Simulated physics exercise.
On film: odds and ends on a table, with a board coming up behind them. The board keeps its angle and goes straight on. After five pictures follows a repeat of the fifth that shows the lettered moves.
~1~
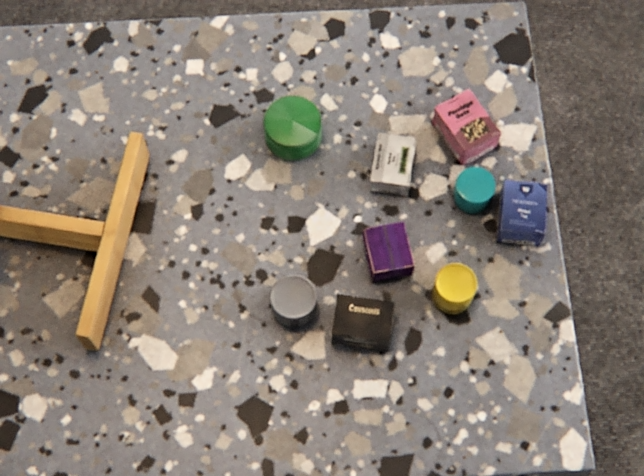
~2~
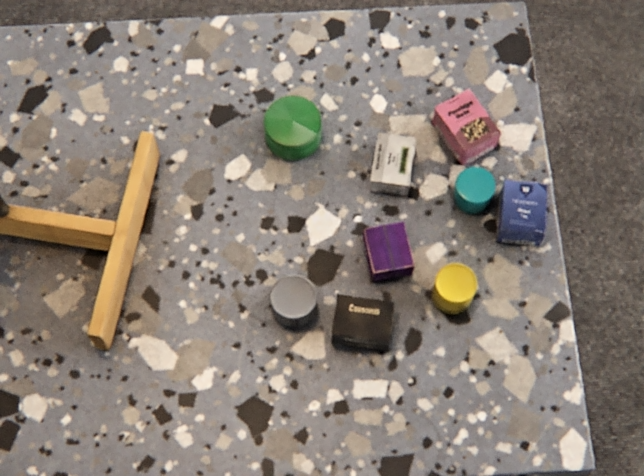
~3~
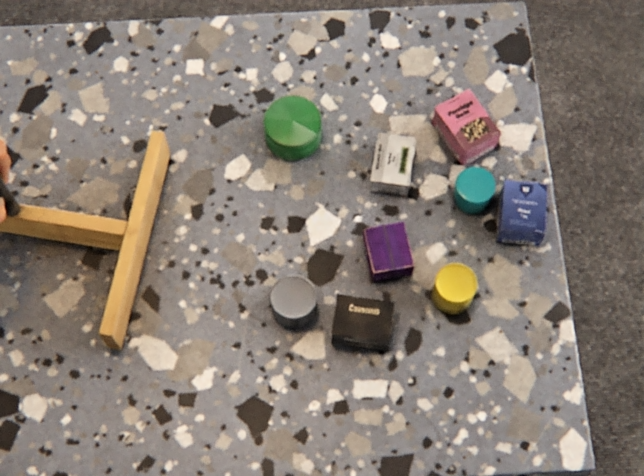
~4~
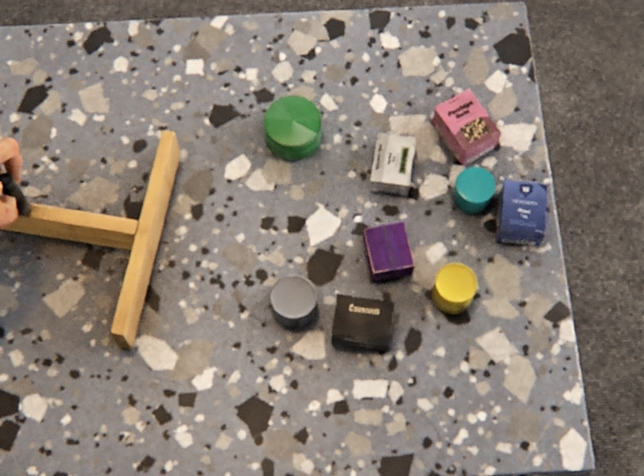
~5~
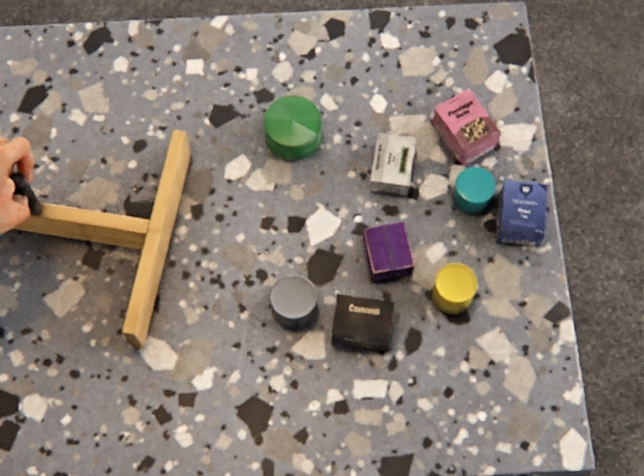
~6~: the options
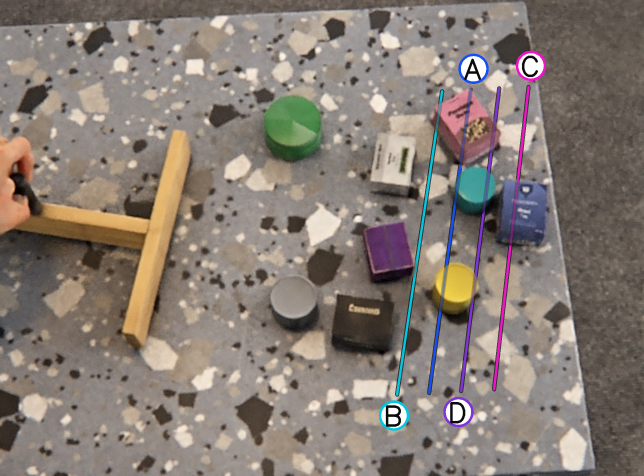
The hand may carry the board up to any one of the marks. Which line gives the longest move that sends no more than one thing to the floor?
No second one falls up to D.
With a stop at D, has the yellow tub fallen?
No.
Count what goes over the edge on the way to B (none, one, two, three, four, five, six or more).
In all, none.
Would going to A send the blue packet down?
No.
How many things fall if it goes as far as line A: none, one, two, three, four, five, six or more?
By then, none.
On the marked copy, A at (451, 233); B at (421, 235); C at (513, 230); D at (481, 231).
With D. Early on, board (273, 222); green tin (316, 119); blue packet (522, 213).
Further on, board (389, 216); black packet (417, 349); white packet (424, 163).
At the end, board (481, 211); turquoise pot (551, 176); blue packet (551, 219); none fallen.
As for the rest, A is within the limit but short; B is within the limit but short; C drops two.
